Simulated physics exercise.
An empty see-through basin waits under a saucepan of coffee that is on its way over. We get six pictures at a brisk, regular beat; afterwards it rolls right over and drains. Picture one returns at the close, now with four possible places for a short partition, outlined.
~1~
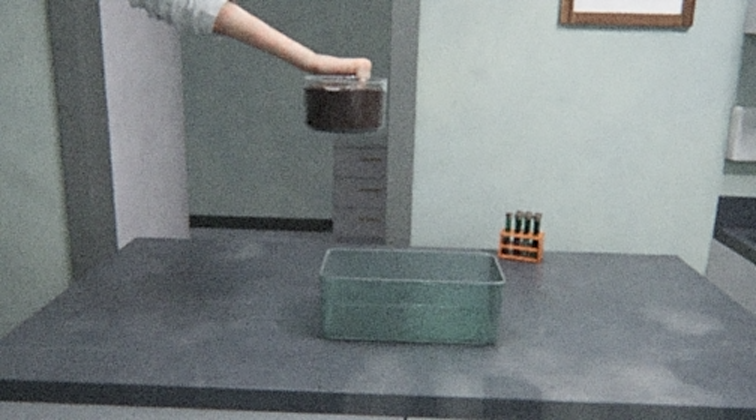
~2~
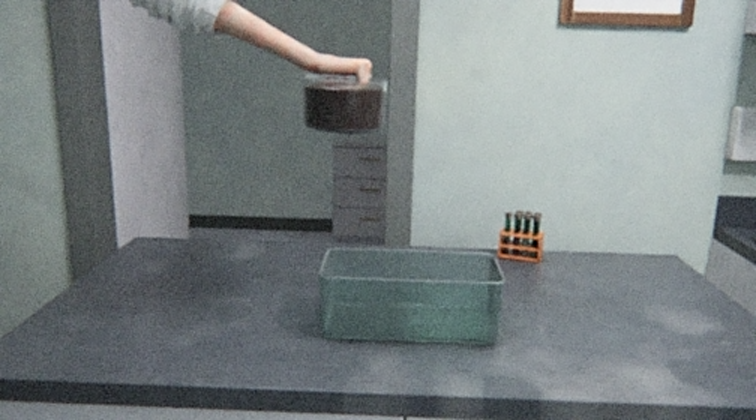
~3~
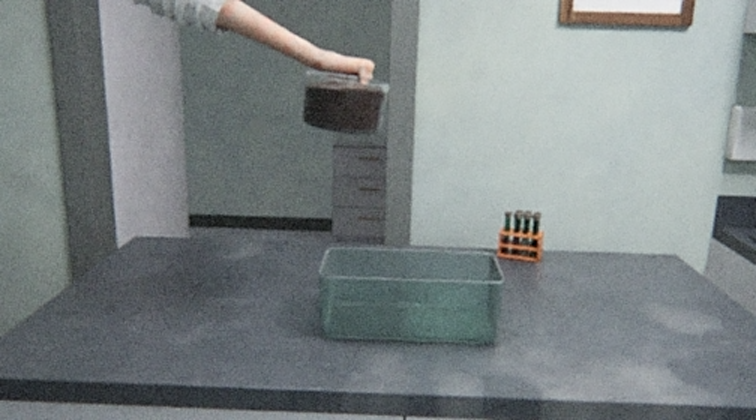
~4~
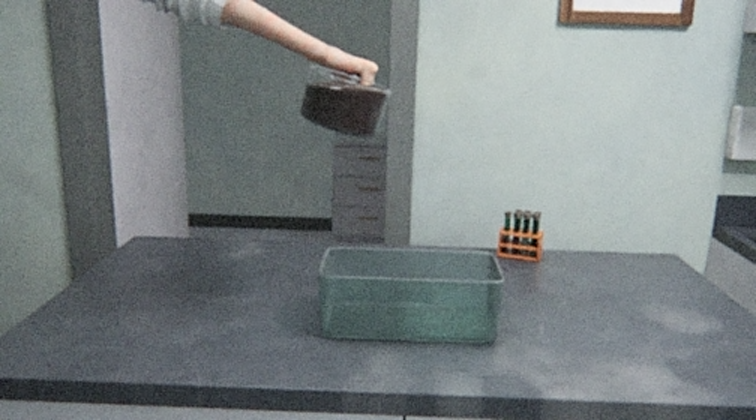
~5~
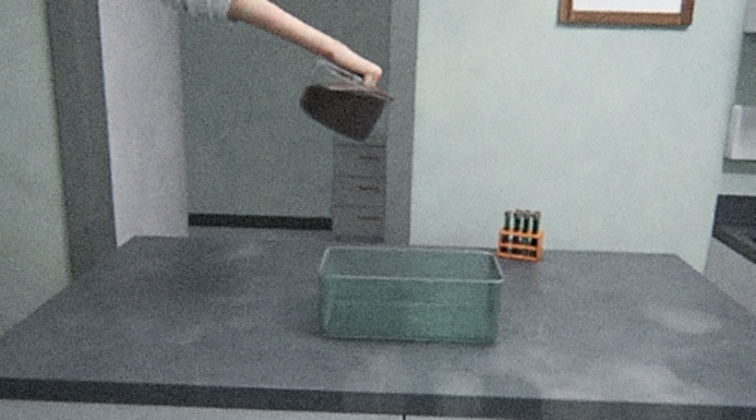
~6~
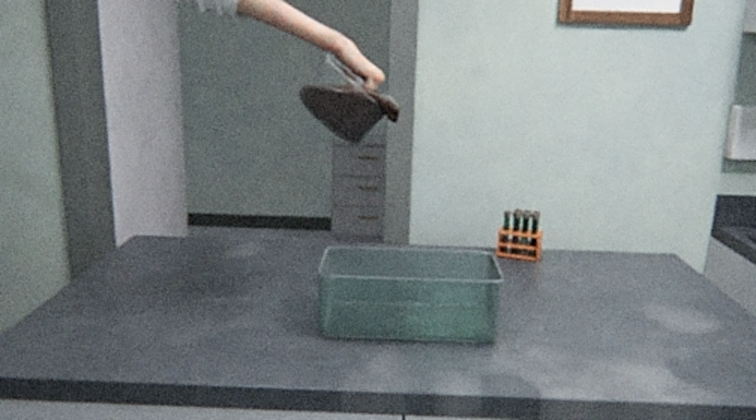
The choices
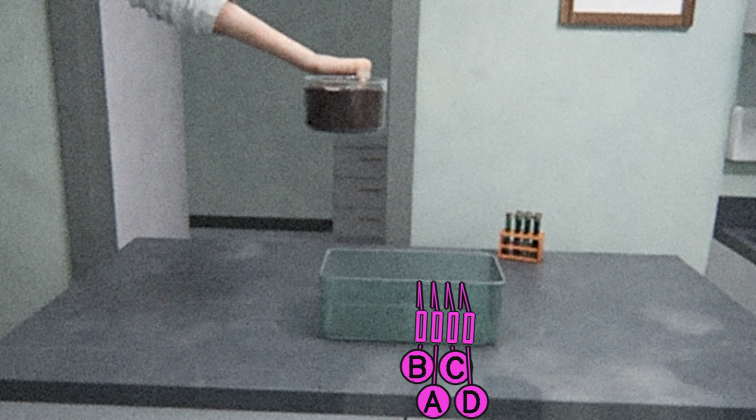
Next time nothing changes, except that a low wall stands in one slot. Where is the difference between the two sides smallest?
Take A.
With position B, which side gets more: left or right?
The right side.
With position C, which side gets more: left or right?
The left side.
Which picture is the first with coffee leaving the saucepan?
Picture 5.
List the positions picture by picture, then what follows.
In the first frame, upright, lip at (385, 80); basin from (321, 336) to (498, 342); nothing has left yet.
In the second frame, upright, lip at (386, 81); nothing has left yet.
In the third frame, tipped about 7°, lip at (387, 84); nothing has left yet.
In the fourth frame, tipped about 16°, lip at (389, 90); nothing has left yet.
In the fifth frame, tipped about 27°, lip at (390, 99); coffee is over the lip, down to (390, 99).
In the sixth frame, tipped about 39°, lip at (389, 109); coffee is over the lip, down to (394, 121).
In magenta, A at (436, 345); B at (420, 345); C at (452, 346); D at (467, 347).
With A, about 51 % ends left of the wall and 45 % right of it; 3 % is lost outside.
With B, about 21 % ends left of the wall and 75 % right of it; 4 % is lost outside.
With C, about 75 % ends left of the wall and 14 % right of it; 10 % is lost outside.
With D, about 89 % ends left of the wall and 5 % right of it; 6 % is lost outside.
